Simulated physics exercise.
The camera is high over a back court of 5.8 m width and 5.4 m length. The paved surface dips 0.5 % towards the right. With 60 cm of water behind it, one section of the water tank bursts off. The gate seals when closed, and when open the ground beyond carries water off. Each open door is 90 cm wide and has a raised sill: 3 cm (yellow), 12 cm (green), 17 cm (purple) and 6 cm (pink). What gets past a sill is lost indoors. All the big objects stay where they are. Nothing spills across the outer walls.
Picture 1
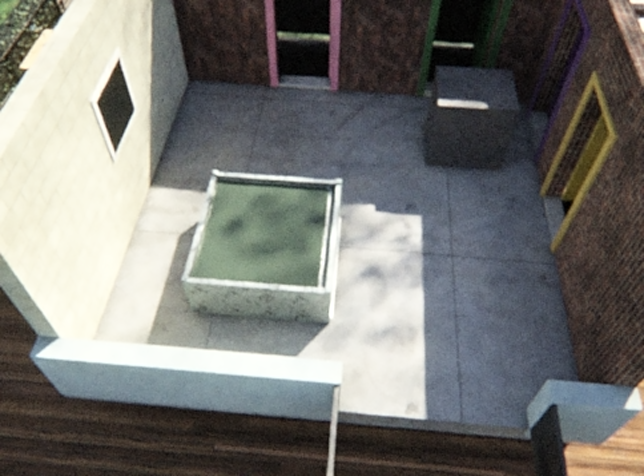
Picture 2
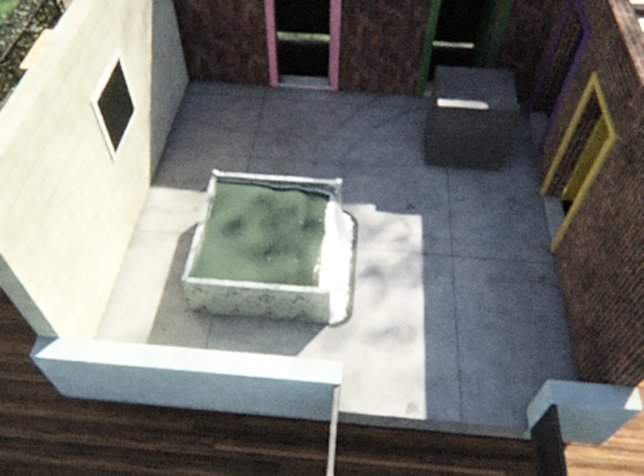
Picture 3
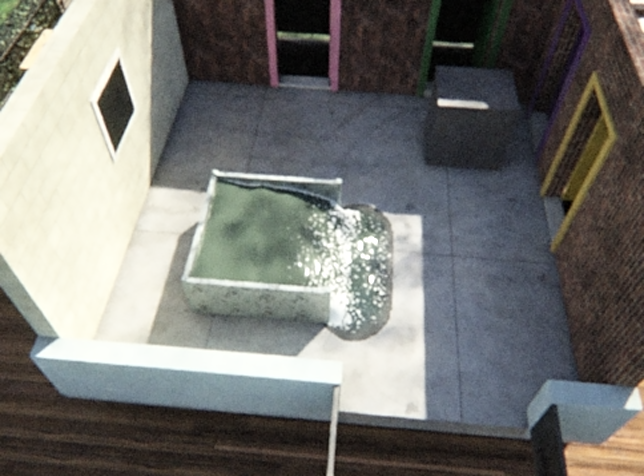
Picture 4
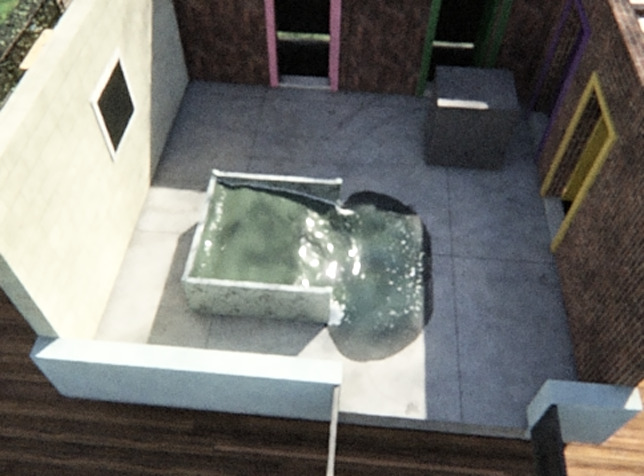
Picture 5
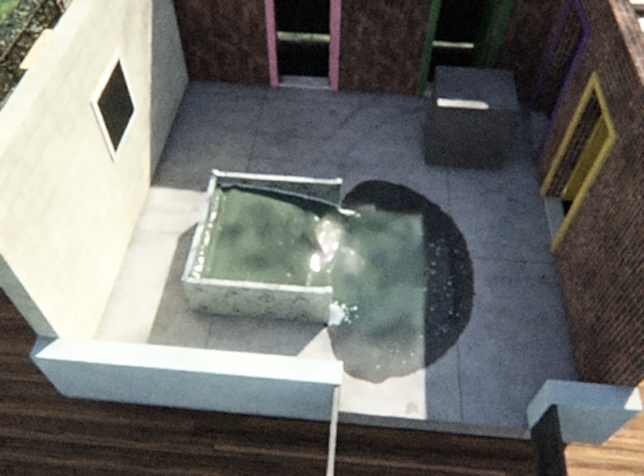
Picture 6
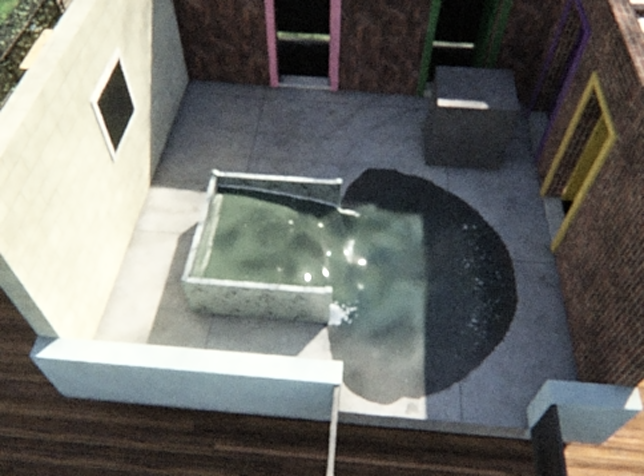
At the start, a square tank of still green water stands in a walled courtyard with colourful door surrounds. Its right side gives way and water pours out over the paving in a foaming burst. The dark, rounded pool then spreads steadily rightward across the floor, while the tank's water level drops slightly.
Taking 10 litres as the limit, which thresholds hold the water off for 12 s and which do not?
Door by door: At the yellow door it exceeds the limit; at the green door it stays under the limit; at the purple door it stays under the limit; at the pink door it stays under the limit.
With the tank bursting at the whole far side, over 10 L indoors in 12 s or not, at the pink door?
Against that limit: Pink past it.
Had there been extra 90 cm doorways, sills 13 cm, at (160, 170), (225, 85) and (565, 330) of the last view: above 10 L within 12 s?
In that order: Under, below, over.
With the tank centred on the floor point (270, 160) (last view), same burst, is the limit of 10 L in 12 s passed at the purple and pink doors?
Then: Purple under, pink not over.
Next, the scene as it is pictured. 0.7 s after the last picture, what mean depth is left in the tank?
Roughly 26 cm on average.
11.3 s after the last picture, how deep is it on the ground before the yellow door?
Roughly 4.0 cm deep.
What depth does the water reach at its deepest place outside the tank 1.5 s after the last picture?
Roughly 32 cm.
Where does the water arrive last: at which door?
The pink one.
Then, 0.7 s after the last picture water covers 40 % of the floor and is deepest (30 cm) near (547, 278); yellow door 11 cm at the sill, 13 L in, green door not reached, purple door not reached, pink door not reached.
Then, 1.5 s after the last picture water covers 40 % of the floor and is deepest (32 cm) near (571, 411); yellow door 18 cm at the sill, 91 L in, green door not reached, purple door 6 cm at the sill, 0 L in, pink door not reached.
Then, 2.8 s after the last picture water covers 40 % of the floor and is deepest (18 cm) near (506, 108); yellow door 13 cm at the sill, 188 L in, green door 7 cm at the sill, 0 L in, purple door 7 cm at the sill, 0 L in, pink door not reached.
Then, 6.3 s after the last picture water covers 70 % of the floor and is deepest (10 cm) near (517, 109); yellow door 7 cm at the sill, 272 L in, green door 6 cm at the sill, 0 L in, purple door 8 cm at the sill, 0 L in, pink door 3 cm at the sill, 0 L in.
Then, 11.3 s after the last picture water covers 85 % of the floor and is deepest (5 cm) near (257, 105); yellow door 4 cm at the sill, 296 L in, green door 3 cm at the sill, 0 L in, purple door 4 cm at the sill, 0 L in, pink door 3 cm at the sill, 0 L in.
